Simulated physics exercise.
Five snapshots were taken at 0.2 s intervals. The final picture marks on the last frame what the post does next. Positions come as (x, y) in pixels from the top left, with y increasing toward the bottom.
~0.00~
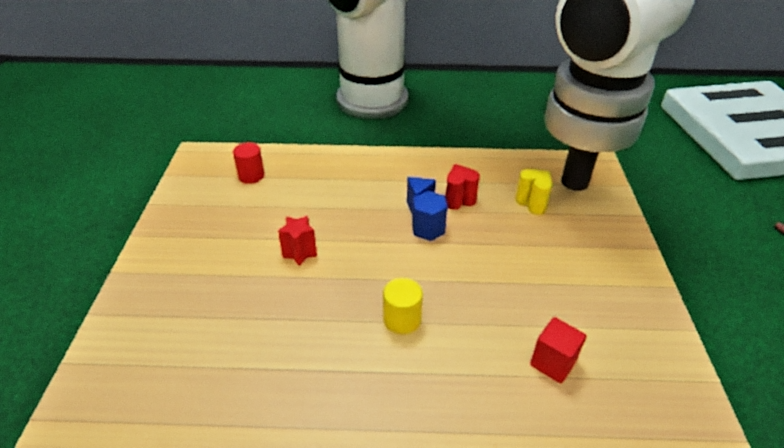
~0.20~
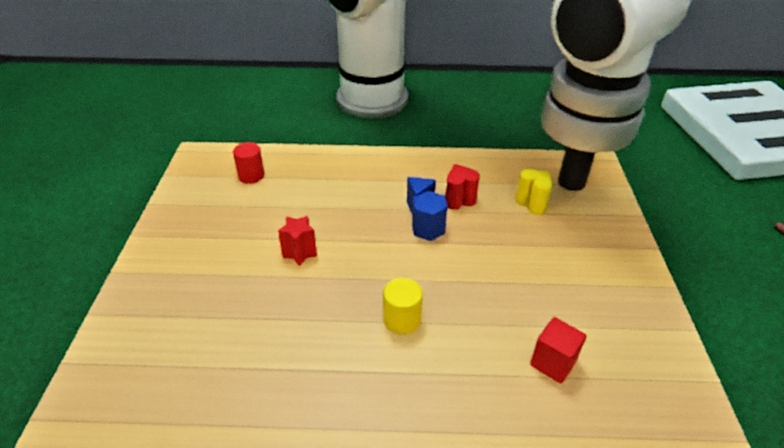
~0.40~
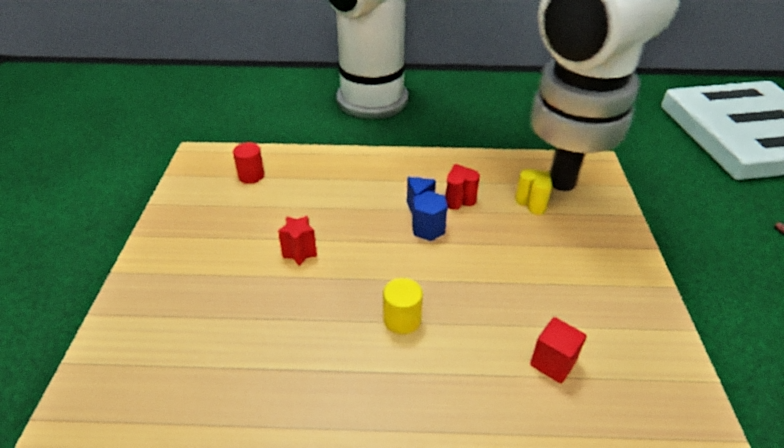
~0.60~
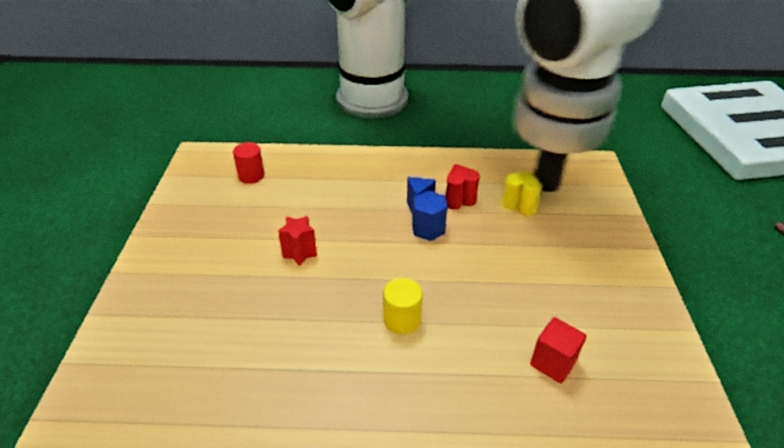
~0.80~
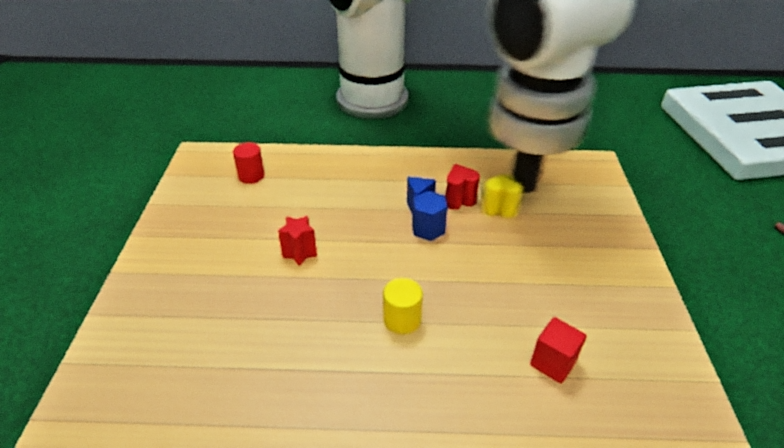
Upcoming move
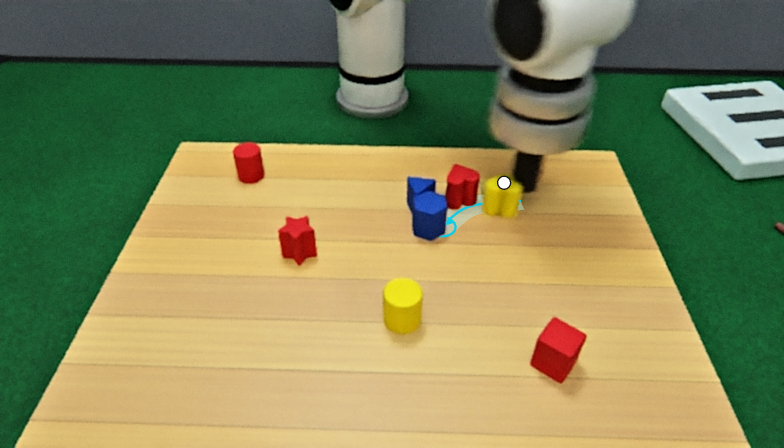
On a wooden board set on a green surface, a robot arm with a dark post moves left among scattered red, blue and yellow blocks, then pushes the yellow heart-shaped block a short way left, toward the red heart-shaped one.
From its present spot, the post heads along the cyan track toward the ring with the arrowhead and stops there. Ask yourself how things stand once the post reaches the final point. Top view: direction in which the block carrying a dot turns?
The answer is counter-clockwise.
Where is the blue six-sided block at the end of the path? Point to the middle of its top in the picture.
The answer is (415, 208).
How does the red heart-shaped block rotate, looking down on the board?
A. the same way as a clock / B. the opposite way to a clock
It's A.
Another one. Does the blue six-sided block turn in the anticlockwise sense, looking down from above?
I'd say no.
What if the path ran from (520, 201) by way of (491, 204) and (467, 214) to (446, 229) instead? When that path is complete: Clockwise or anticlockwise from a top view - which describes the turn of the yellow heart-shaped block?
Rotates counter-clockwise.
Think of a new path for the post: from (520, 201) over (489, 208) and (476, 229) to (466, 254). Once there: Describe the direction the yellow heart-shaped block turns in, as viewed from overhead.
Spins clockwise.
Drawn move, from (520, 201) by way of (489, 203) and (461, 210) to (441, 226); the dot is on the yellow heart-shaped block.
The first path, step by step. One third of the way, post (491, 187); yellow heart-shaped block (478, 190).
Two thirds of the way, post (462, 195); blue triangular piece (408, 184), turned 35° anticlockwise; blue six-sided block (427, 203), turned 10° clockwise; red heart-shaped block (435, 173), turned 40° clockwise; yellow heart-shaped block (458, 202), turned 50° anticlockwise.
At the end, post (443, 210); blue triangular piece (408, 183), turned 40° anticlockwise; blue six-sided block (415, 208), turned 35° clockwise; red heart-shaped block (433, 174), turned 55° clockwise; yellow heart-shaped block (454, 218), turned 70° anticlockwise.
